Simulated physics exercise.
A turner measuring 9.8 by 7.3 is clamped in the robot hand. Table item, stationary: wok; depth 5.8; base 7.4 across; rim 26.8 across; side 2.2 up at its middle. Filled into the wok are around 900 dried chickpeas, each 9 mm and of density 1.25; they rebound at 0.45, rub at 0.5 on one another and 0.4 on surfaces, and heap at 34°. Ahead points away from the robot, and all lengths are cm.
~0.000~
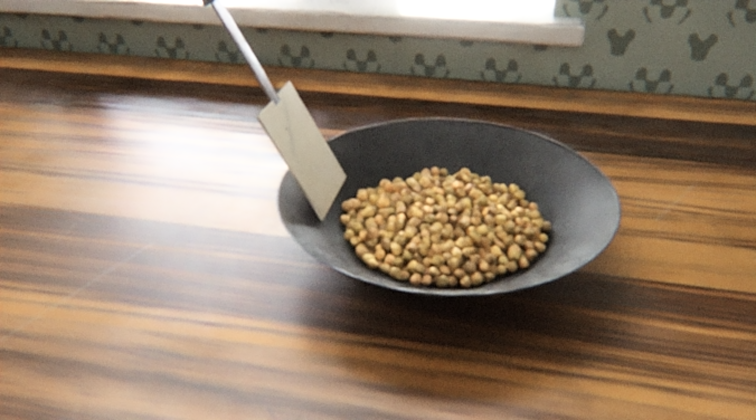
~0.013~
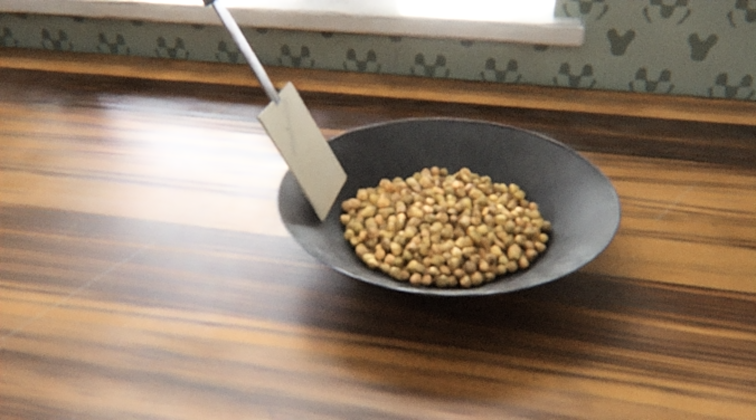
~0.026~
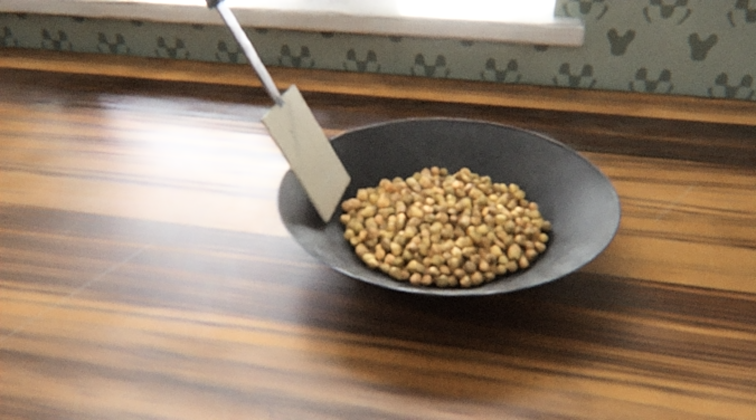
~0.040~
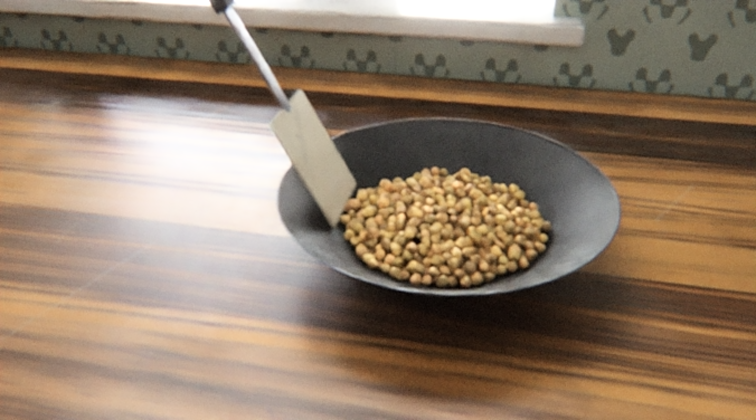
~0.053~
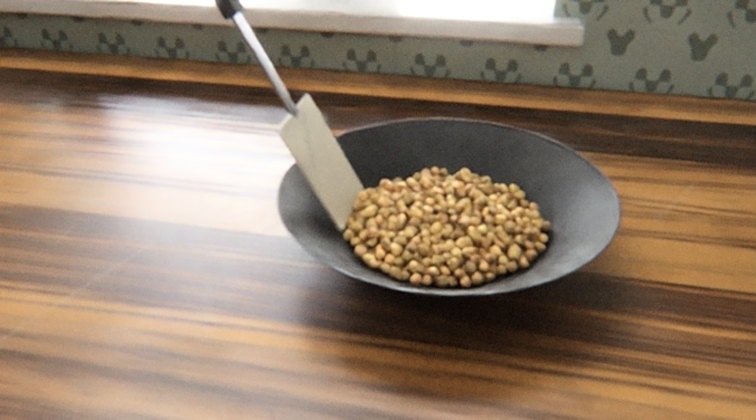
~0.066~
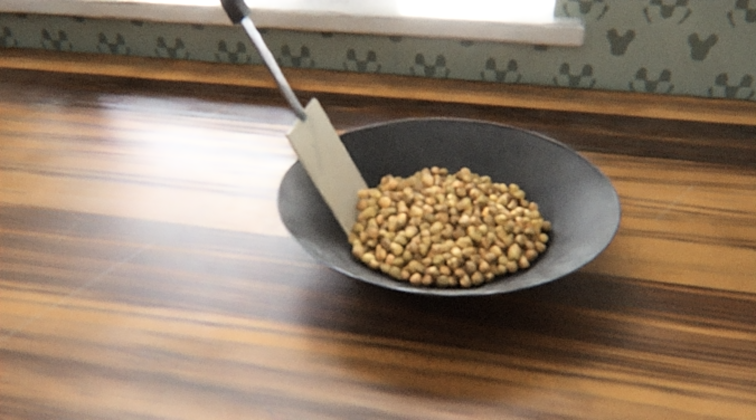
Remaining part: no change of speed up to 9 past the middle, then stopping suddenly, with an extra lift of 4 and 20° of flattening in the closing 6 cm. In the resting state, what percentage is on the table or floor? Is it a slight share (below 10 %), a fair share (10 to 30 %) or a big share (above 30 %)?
It is a fair share.
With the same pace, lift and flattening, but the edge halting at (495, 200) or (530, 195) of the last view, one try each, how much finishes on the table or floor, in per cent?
Estimates, in order: 0 % and 0 %.
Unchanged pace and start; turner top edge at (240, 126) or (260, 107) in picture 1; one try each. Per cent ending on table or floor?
About 15 and 20 per cent.
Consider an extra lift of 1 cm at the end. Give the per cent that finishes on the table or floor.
Result: Approx. 20 %.
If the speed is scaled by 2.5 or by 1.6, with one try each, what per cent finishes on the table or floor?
Roughly 40 % and roughly 30 %.
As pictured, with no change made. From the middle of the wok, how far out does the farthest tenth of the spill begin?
That distance is around 35 cm.
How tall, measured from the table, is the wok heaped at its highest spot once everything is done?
Roughly 6.5 centimetres.
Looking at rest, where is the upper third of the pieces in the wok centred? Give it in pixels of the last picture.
About (551, 209).
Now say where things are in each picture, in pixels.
In the first picture, turner top edge at (274, 98), sloping 62°; upper third of the load around (445, 216), from x 345 to 545, top at y 170; 900 in the wok.
In the second picture, turner top edge at (275, 99), sloping 62°; upper third of the load around (445, 216), from x 345 to 545, top at y 170.
In the third picture, turner top edge at (278, 101), sloping 62°; upper third of the load around (445, 216), from x 345 to 545, top at y 170.
In the fourth picture, turner top edge at (285, 106), sloping 62°; upper third of the load around (445, 216), from x 345 to 545, top at y 170.
In the fifth picture, turner top edge at (293, 111), sloping 62°; upper third of the load around (445, 216), from x 350 to 545, top at y 170.
In the sixth picture, turner top edge at (301, 116), sloping 62°; upper third of the load around (444, 215), from x 350 to 545, top at y 170; 900 in the wok.
By 0.20 s, sloping 62°, highest piece 5 above the table; 900 in the wok.
By 0.33 s, sloping 55°, highest piece 8 above the table; 900 in the wok.
By 0.59 s, sloping 42°, highest piece 7 above the table; 752 in the wok, 142 on the table or floor, 6 on the blade or in flight.
By 1.64 s, sloping 42°, highest piece 6 above the table; 749 in the wok, 151 on the table or floor.
Final count, 749 in the wok, 151 on the table or floor. That is 17 % on the table or floor.
